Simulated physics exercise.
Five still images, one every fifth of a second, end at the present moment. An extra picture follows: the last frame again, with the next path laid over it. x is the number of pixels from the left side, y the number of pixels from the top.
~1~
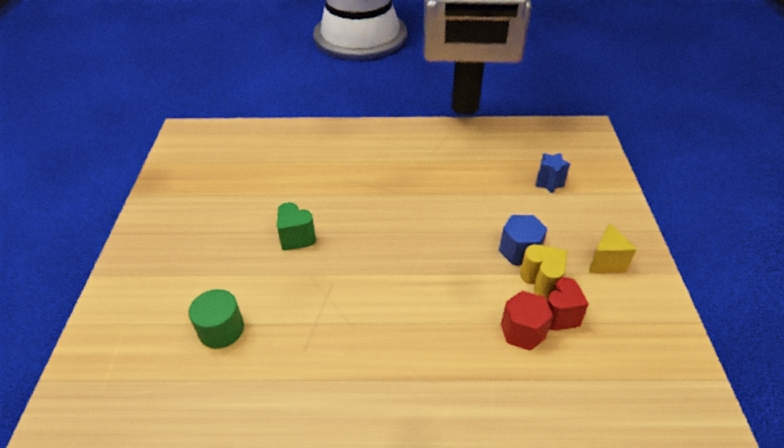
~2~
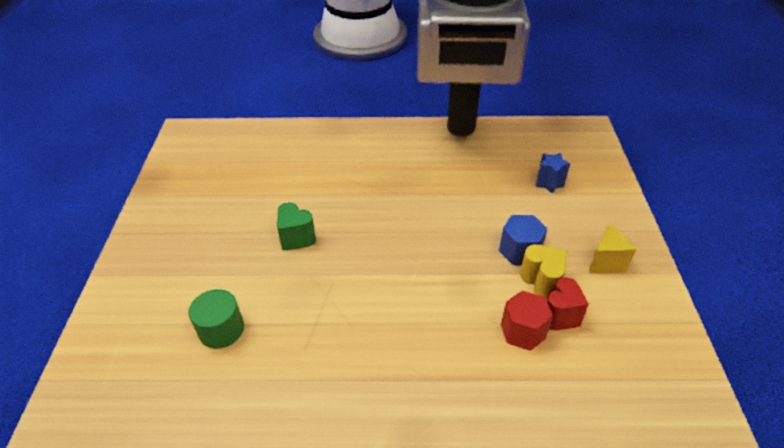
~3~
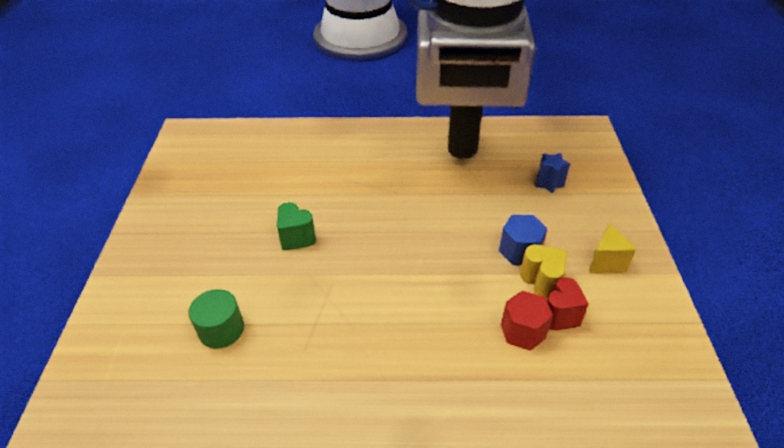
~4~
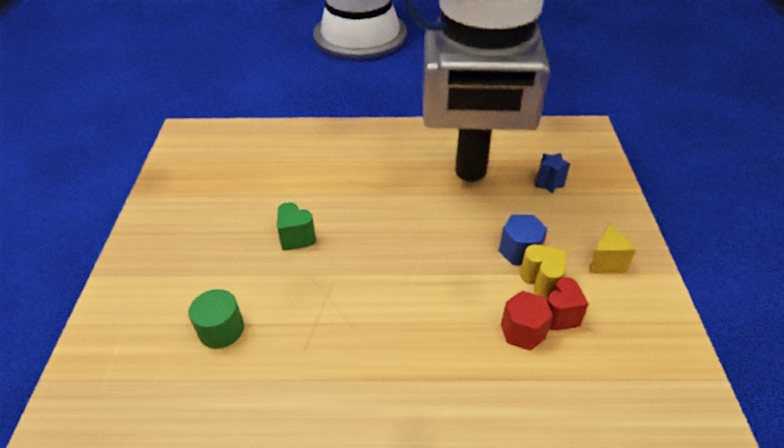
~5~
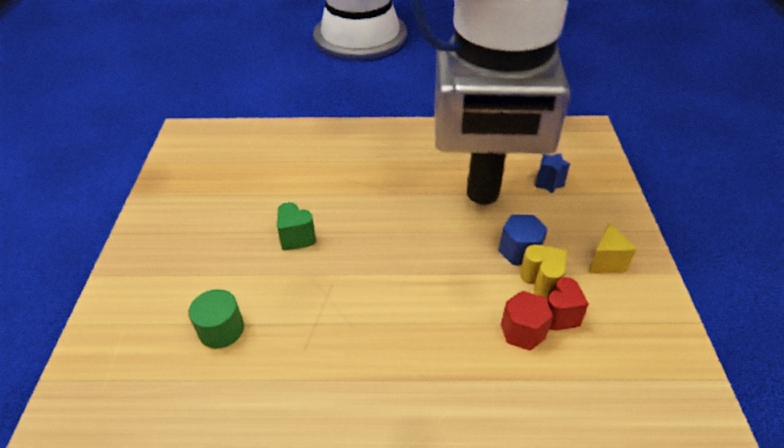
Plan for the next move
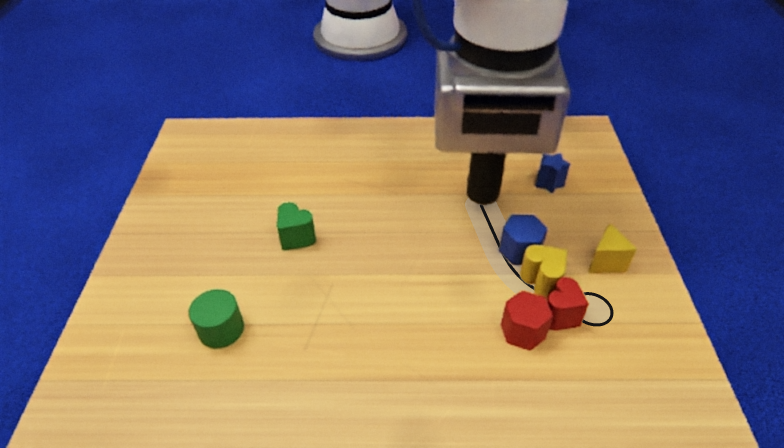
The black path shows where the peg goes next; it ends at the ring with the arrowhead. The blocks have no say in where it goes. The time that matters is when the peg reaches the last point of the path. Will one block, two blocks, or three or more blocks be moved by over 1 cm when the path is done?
There will be three or more blocks that move more than 1 cm.
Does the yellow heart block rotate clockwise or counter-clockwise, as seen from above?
Counterclockwise from above.
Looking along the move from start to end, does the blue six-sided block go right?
I believe not.
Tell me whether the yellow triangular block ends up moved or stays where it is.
The yellow triangular block keeps its place.
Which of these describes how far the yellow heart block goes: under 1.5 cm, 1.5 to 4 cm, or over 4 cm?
Goes over 4 cm.
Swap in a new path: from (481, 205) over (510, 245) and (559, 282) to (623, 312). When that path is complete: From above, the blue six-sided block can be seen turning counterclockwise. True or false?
Verdict: False.
Drawn move, from (481, 205) over (499, 245) and (531, 286) to (592, 309).
What follows on the original path. One third of the way, peg (502, 235); blue six-sided block (542, 234); yellow heart block (549, 262).
Two thirds of the way, peg (534, 276); blue six-sided block (553, 235); yellow heart block (579, 279), turned 40° anticlockwise; red heart block (587, 306), turned 75° clockwise.
At the end, peg (596, 298); blue six-sided block (553, 235); red six-sided block still; yellow heart block (642, 297), turned 80° anticlockwise; red heart block (593, 314), turned 80° clockwise; yellow triangular block still.
